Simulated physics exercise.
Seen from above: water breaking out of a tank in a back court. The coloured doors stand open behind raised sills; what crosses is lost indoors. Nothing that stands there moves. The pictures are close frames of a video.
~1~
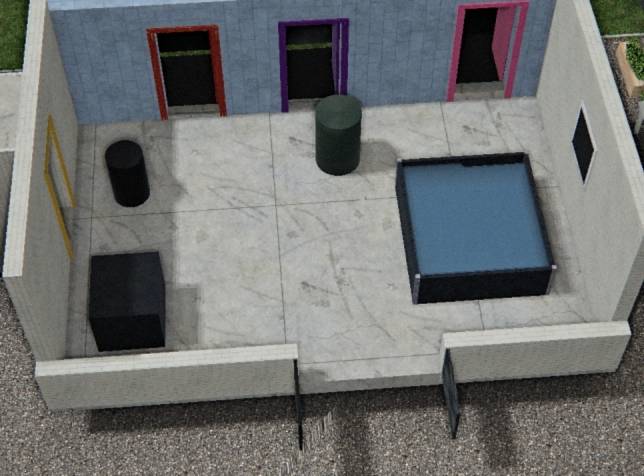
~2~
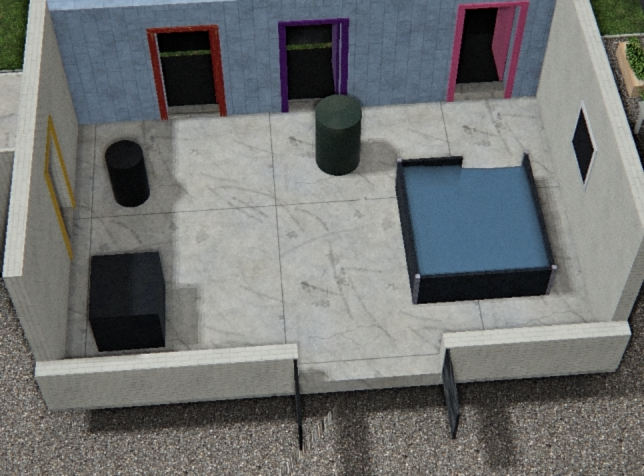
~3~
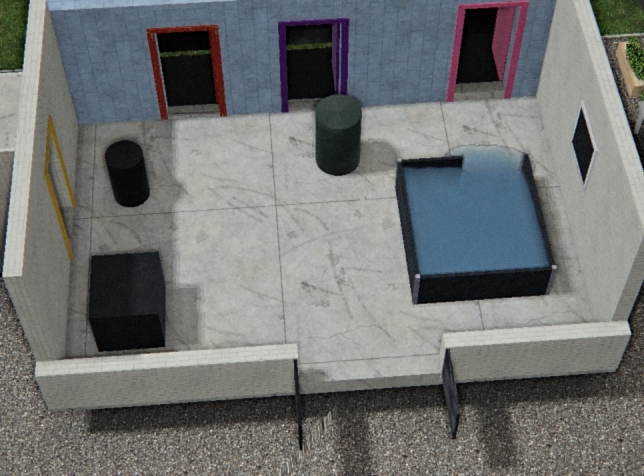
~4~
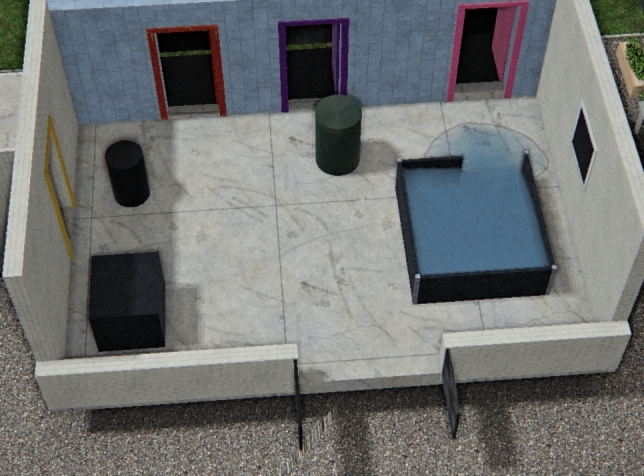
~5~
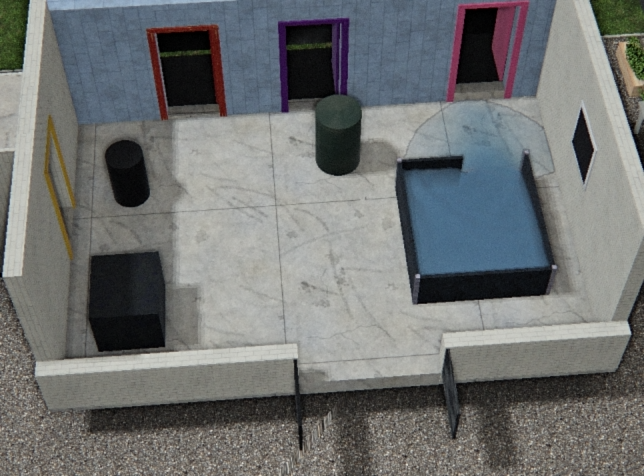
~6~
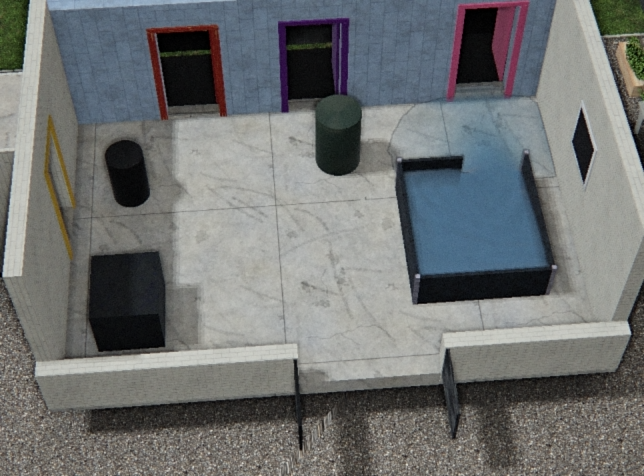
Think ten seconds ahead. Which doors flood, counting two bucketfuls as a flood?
One by one: The purple door floods; the red door holds within the limit; the pink door floods; the yellow door holds within the limit.
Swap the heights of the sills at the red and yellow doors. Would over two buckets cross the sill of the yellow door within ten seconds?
The yellow door holds.
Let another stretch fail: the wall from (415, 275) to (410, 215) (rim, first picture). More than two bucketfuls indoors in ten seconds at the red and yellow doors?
The red one floods, the yellow one floods.
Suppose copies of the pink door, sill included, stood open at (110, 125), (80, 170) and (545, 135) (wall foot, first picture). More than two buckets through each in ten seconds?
In turn: Stays under, takes less, lets more in.
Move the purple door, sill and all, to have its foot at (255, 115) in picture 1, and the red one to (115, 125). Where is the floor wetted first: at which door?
That is the door marked pink.
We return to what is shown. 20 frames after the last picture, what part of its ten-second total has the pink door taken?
I make it 85 per cent.
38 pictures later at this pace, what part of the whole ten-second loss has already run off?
About 70 per cent.
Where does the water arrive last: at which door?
I say the yellow one.
A moment on, water covers 15 % of the floor; the purple door not reached, the red door not reached, the pink door over two buckets in, the yellow door not reached.
Next, water covers 20 % of the floor; the purple door wet at the sill, nothing in, the red door not reached, the pink door far over two buckets in, the yellow door not reached.
Then, water covers 35 % of the floor; the purple door under two buckets in, the red door wet at the sill, nothing in, the pink door far over two buckets in, the yellow door not reached.
Later, water covers 70 % of the floor; the purple door over two buckets in, the red door under two buckets in, the pink door far over two buckets in, the yellow door wet at the sill, nothing in.
In the end, water covers 90 % of the floor; the purple door far over two buckets in, the red door under two buckets in, the pink door far over two buckets in, the yellow door wet at the sill, nothing in.
